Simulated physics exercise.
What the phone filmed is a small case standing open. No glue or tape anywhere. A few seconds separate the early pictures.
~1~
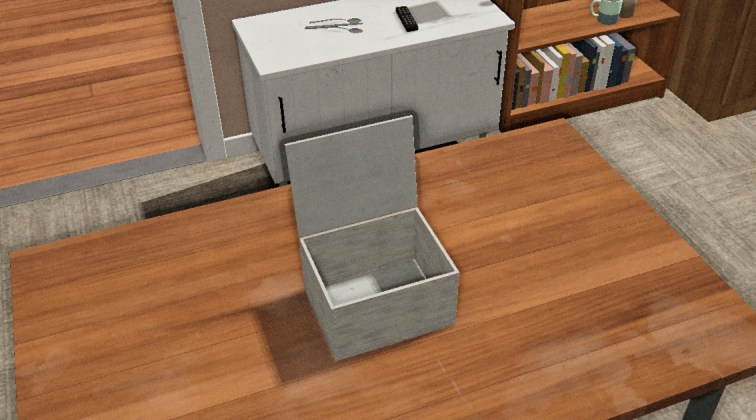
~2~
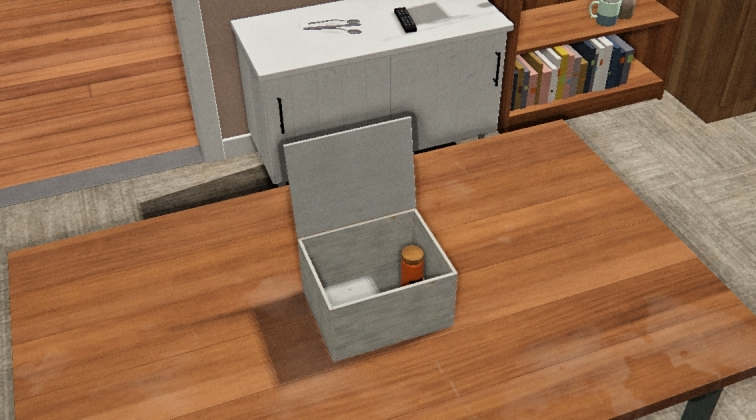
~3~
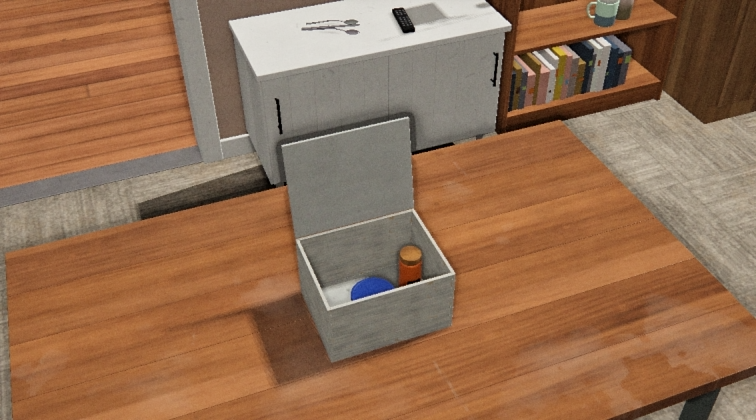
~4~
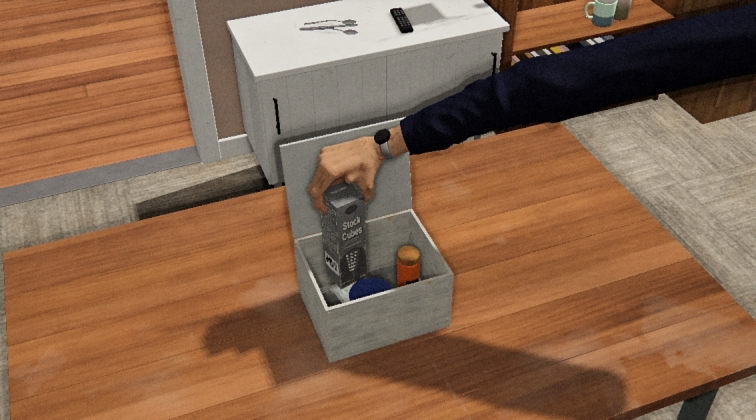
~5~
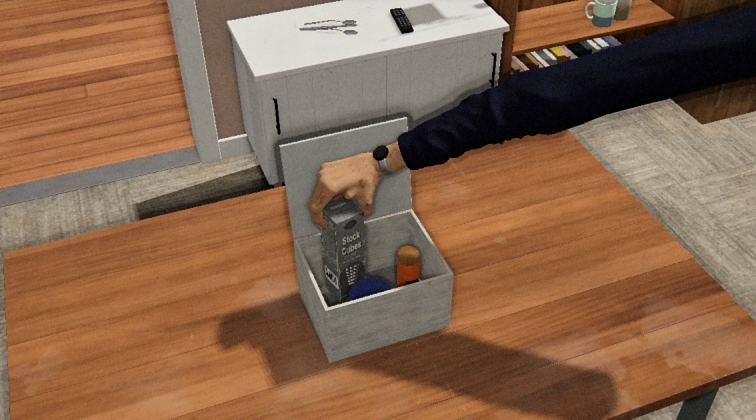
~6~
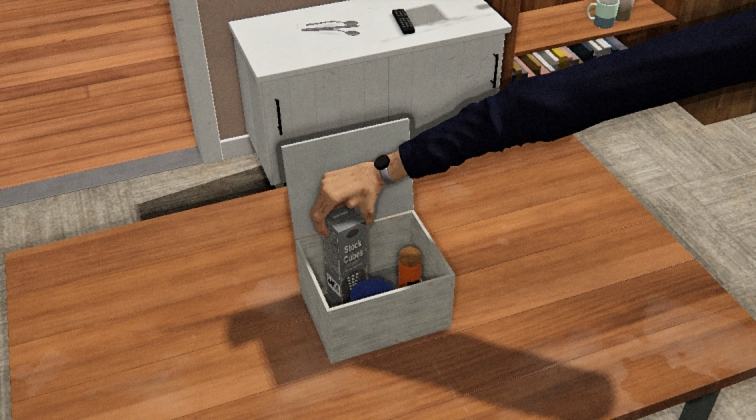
A hand reached in from the right and lowered a grey carton into the small open case on the wooden table, where an orange shaker and something blue had already appeared one after the other.
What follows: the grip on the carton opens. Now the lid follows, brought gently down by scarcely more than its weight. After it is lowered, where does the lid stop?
It stops short of closing.
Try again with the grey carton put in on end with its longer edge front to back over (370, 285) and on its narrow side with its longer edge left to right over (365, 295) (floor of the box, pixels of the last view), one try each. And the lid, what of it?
On the first try the lid stays partly open, and on the second it goes all the way down.
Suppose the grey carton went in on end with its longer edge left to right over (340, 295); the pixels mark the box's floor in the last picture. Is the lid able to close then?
Then it is held up.
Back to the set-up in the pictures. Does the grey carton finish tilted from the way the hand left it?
At the finish the grey carton goes crooked.
Then, 1.20 s past the last view, lid starting down.
Then, 1.60 s past the last view, lid 64° above the rim; grey carton rocked 7° from its first pose near (349, 261).
Then, 1.90 s past the last view, lid 43° above the rim; grey carton rocked 21° from its first pose near (355, 267).
Finally, lid 34° above the rim; left askew, grey carton; the other 2 still in place. Final places as the last picture's camera would see them, grey carton near (355, 269).
